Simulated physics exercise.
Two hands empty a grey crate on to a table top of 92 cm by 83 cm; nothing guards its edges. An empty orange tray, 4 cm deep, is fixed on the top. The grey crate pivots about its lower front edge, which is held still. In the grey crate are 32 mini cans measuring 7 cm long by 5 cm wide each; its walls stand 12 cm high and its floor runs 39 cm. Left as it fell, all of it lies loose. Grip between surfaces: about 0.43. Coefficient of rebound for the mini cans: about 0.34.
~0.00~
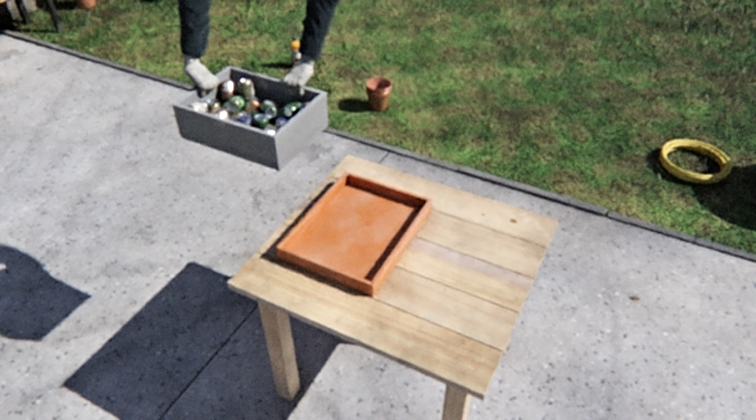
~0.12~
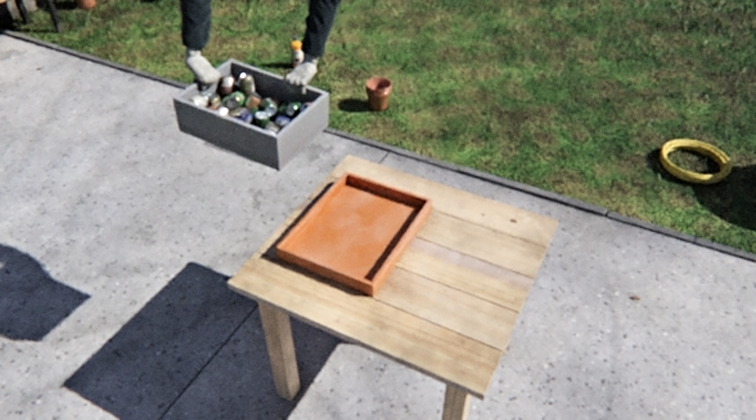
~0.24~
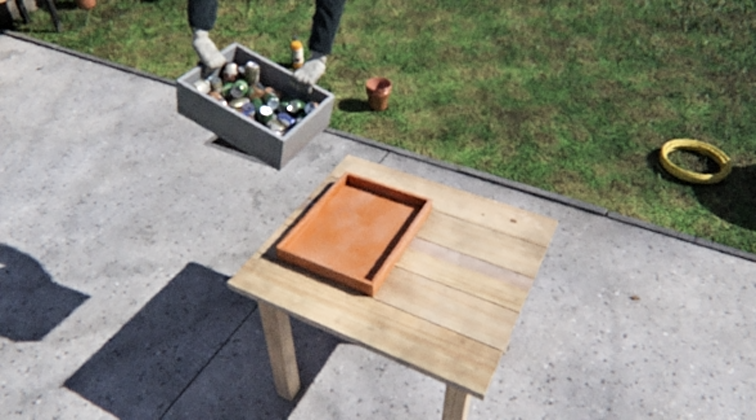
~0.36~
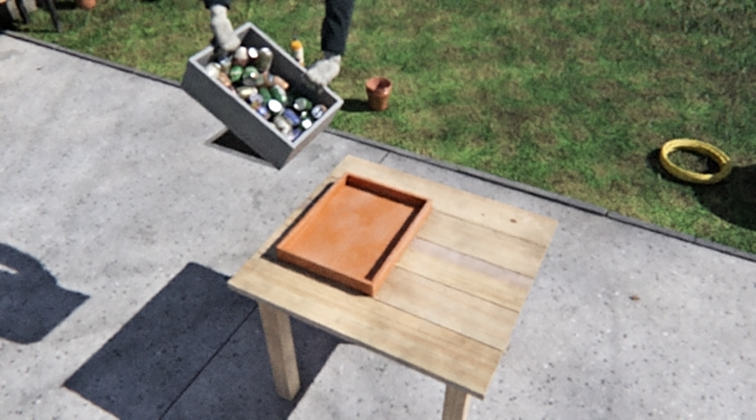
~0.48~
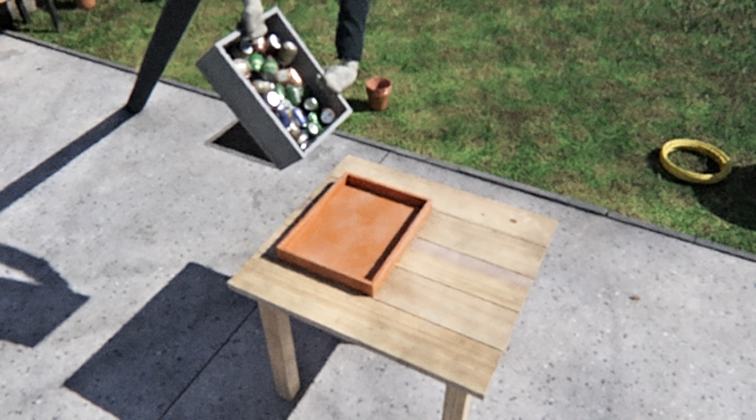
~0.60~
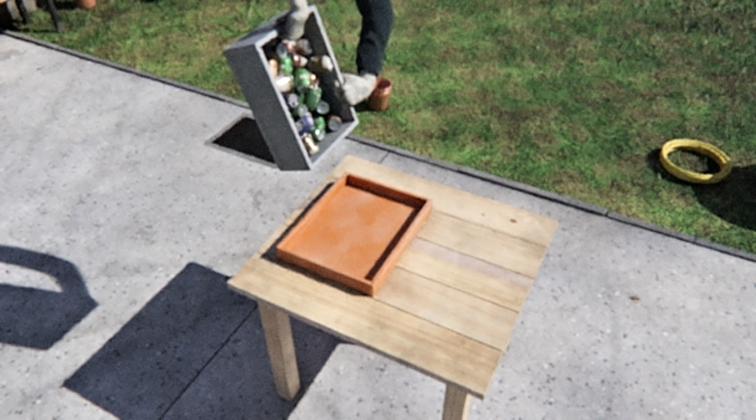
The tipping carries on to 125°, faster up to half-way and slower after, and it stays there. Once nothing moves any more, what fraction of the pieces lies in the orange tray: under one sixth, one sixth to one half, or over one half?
Over one half.
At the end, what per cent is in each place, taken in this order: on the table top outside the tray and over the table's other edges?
Roughly 15 and 5 per cent.
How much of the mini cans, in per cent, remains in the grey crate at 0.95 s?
Roughly 60 percent.
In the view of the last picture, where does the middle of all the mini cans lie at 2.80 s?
(392, 233).
After 0.95 s, tilt 117°; 19 still in the grey crate, 2 in the orange tray, 3 on the table top outside the tray and 8 in the air.
After 1.39 s, tilt 125°; 20 in the orange tray and 12 on the table top outside the tray.
After 2.01 s, tilt 125°; 20 in the orange tray, 7 on the table top outside the tray, 4 over the right end of the table and 1 over the table's other edges.
Outcome (at 2.80 s), 20 in the orange tray, 5 on the table top outside the tray, 5 over the right end of the table and 2 over the table's other edges. Asked share, 20 of 32, 62 per cent.
